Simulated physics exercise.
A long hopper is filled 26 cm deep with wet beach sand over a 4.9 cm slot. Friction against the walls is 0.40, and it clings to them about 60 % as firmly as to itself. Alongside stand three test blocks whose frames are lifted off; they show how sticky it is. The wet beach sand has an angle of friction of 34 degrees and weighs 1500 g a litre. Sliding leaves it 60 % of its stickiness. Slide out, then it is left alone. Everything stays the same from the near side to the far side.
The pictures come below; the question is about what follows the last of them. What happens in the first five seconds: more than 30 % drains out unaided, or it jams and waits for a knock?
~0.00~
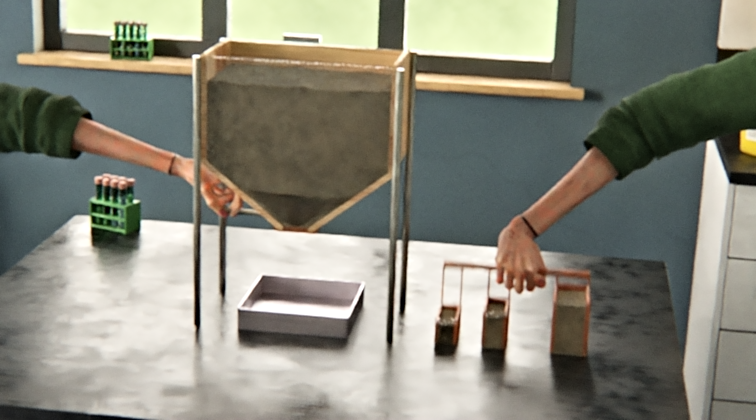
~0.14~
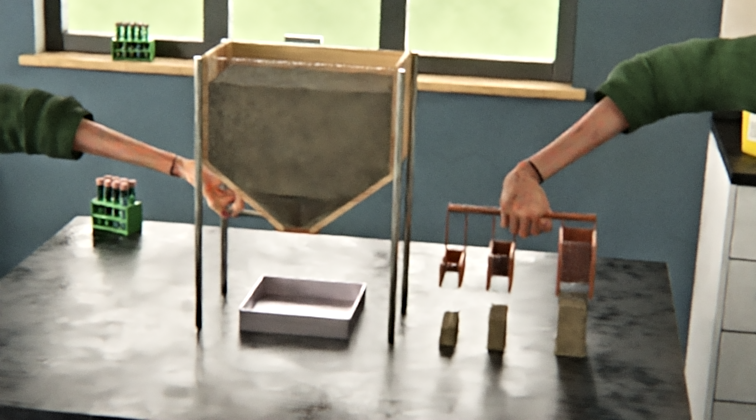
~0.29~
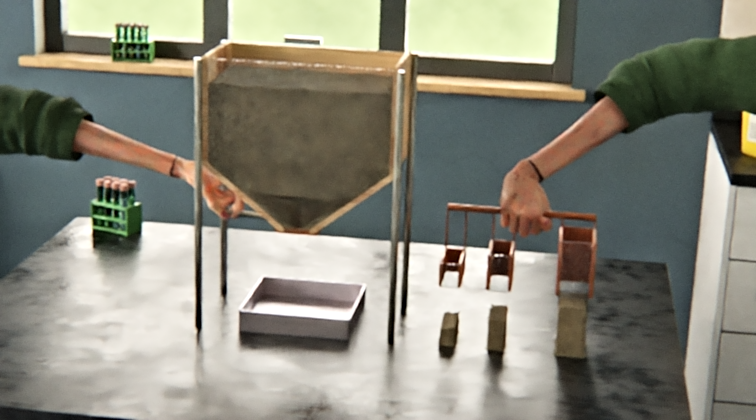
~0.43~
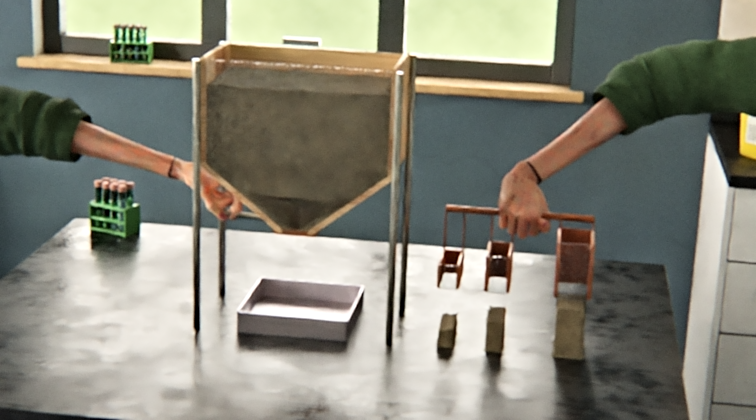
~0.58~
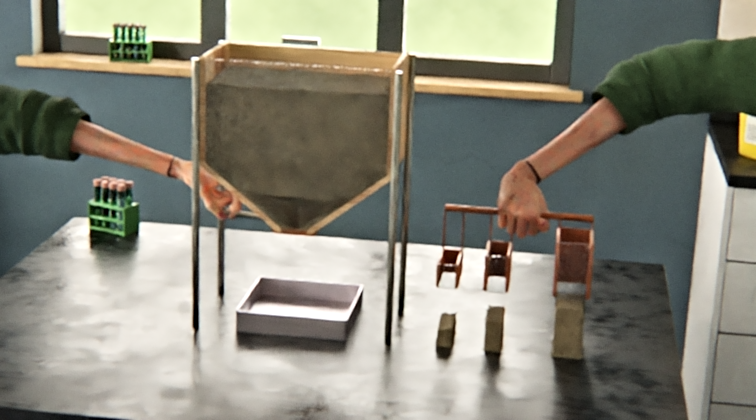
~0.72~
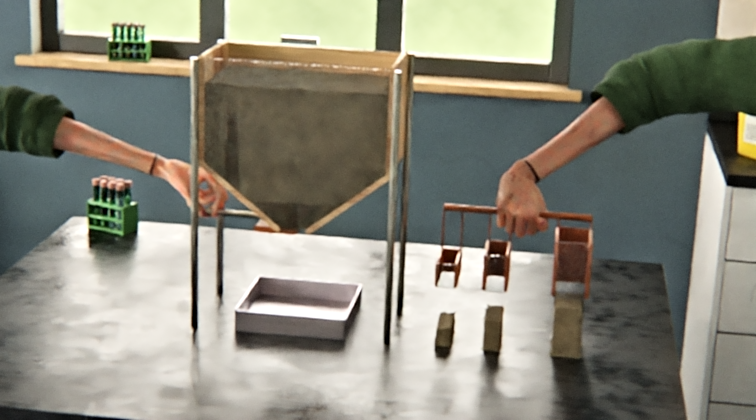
My guess is it wedges.
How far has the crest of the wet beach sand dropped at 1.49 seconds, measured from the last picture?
The gap comes to about 0.0 centimetres.
By 1.07 s, 0 % has run out.
By 1.49 s, 0 % has run out.
By 1.90 s, 0 % has run out.
By 2.32 s, 0 % has run out.
By 5.62 s, at the end, 0 % has run out.
